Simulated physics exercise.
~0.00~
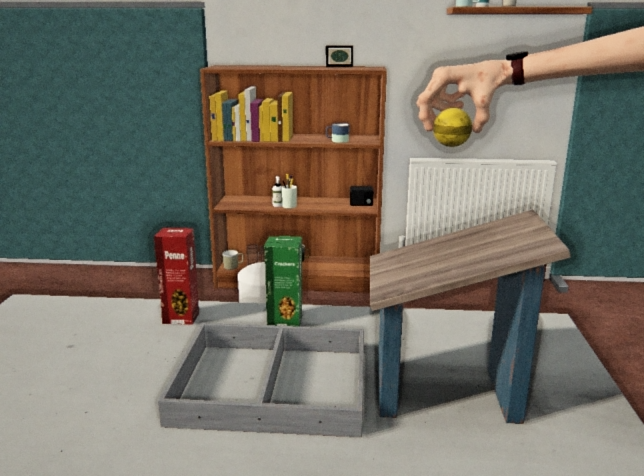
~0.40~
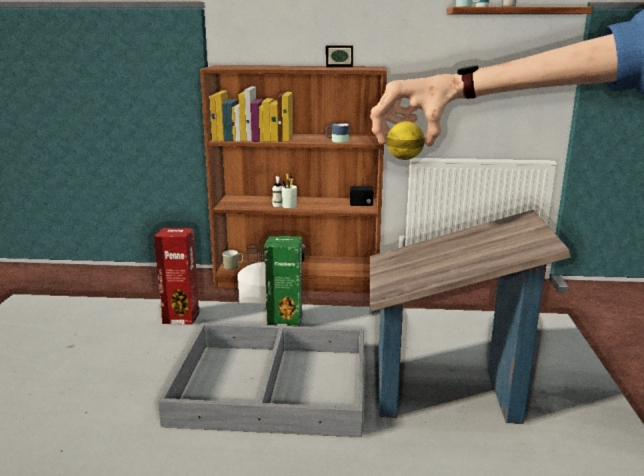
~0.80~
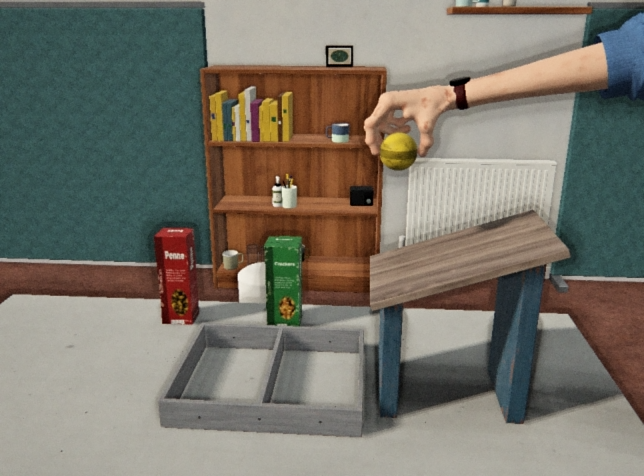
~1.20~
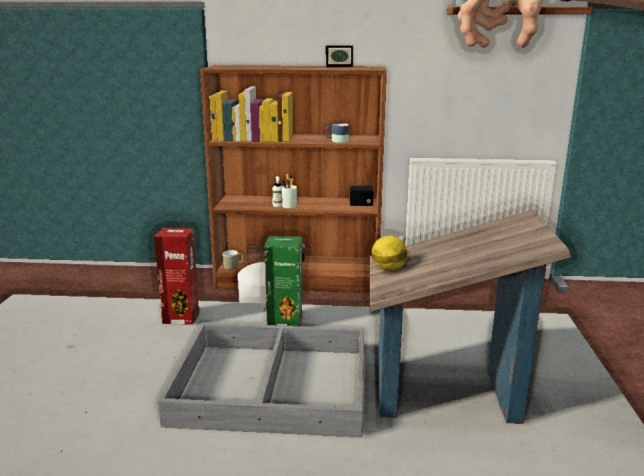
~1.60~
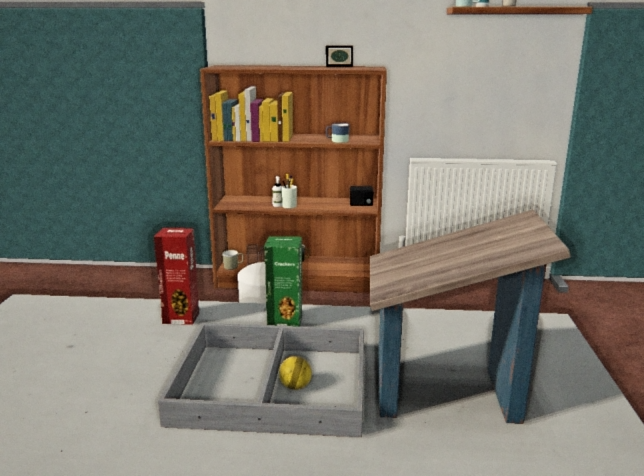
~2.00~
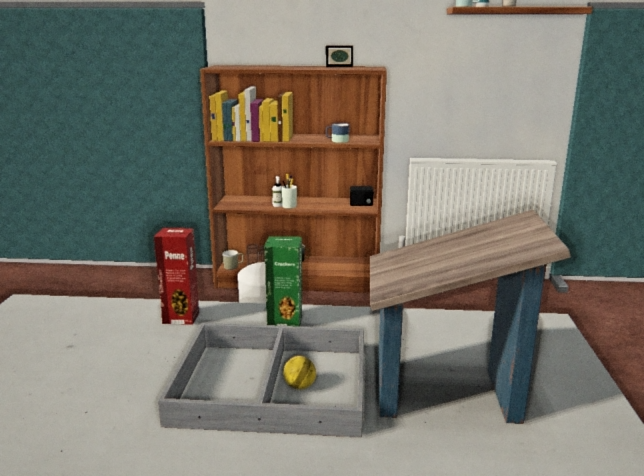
On a pale tabletop in a room with a bookshelf, a hand carried a yellow ball leftward and released it above a slanted board; the ball dropped off the board's lower end into the tray's nearer bay and rested there, beside two upright cartons.
